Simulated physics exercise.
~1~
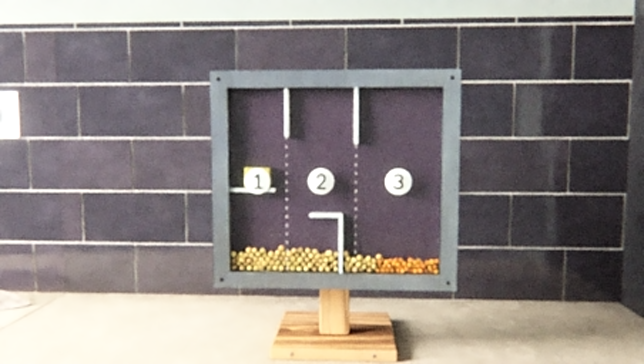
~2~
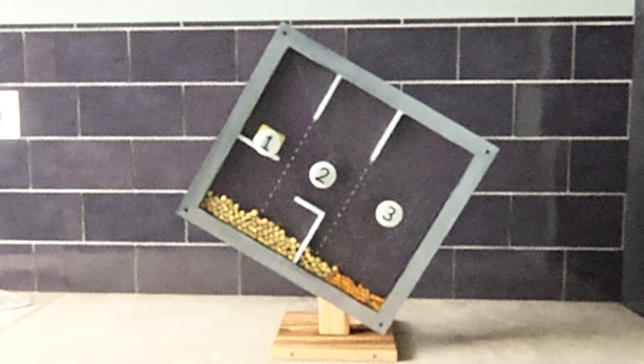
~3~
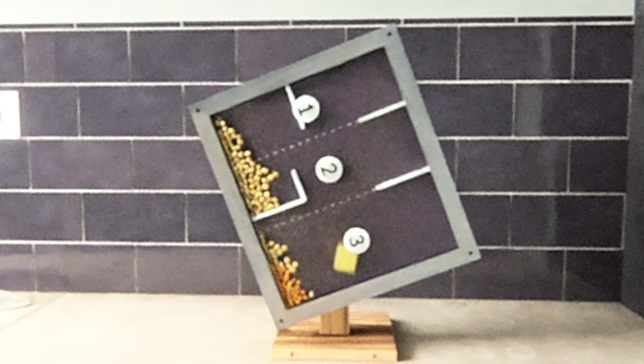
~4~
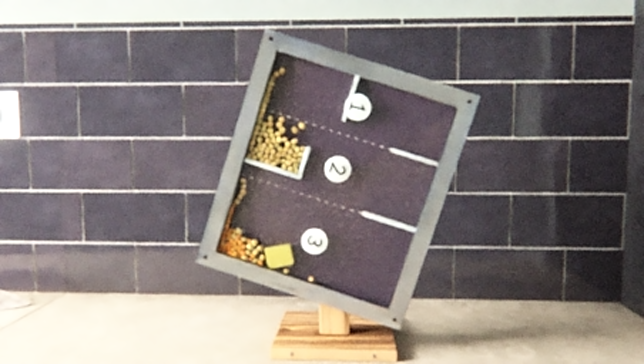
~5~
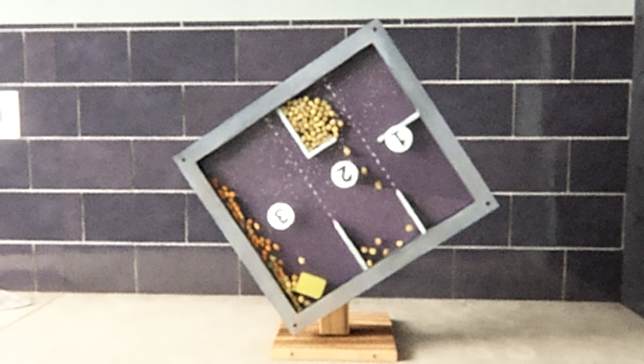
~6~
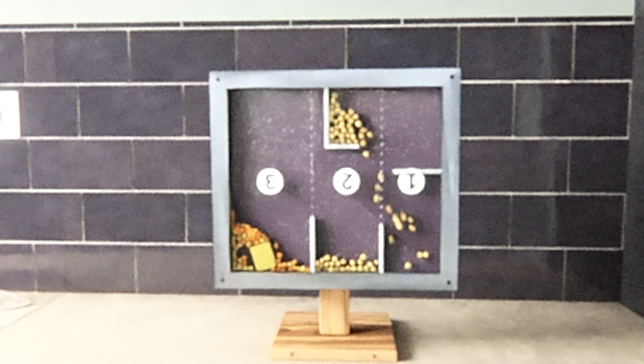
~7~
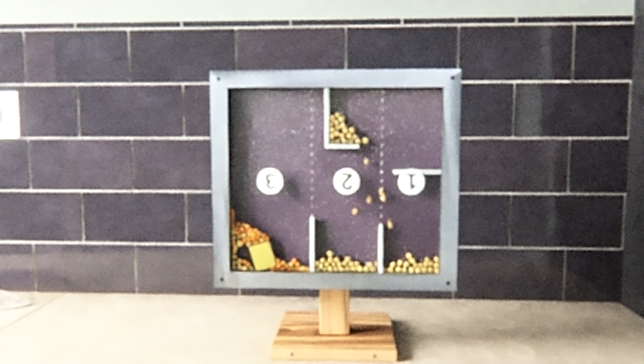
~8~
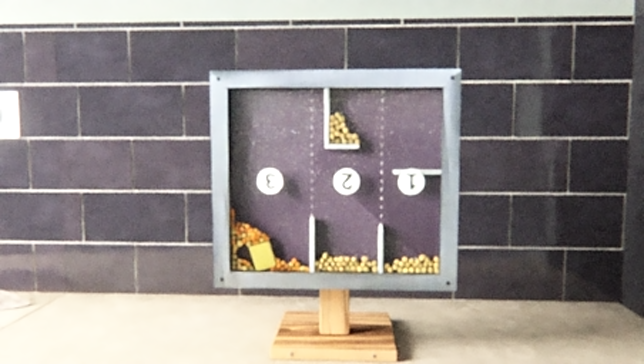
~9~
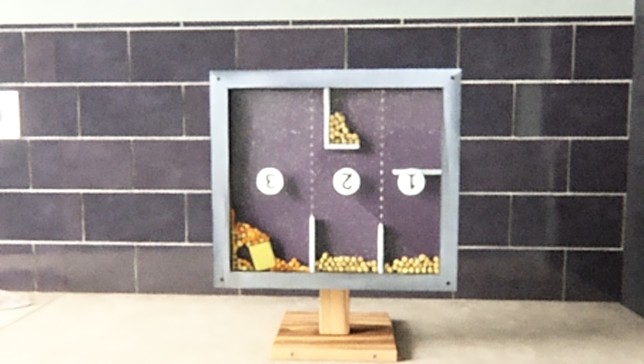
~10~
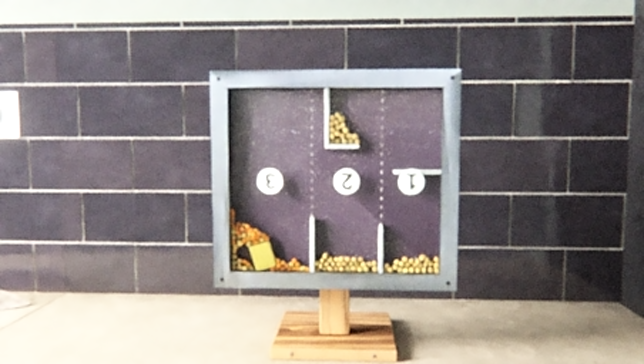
A see-through box turns clockwise upside down, and its chickpeas and yellow block tumble and settle.
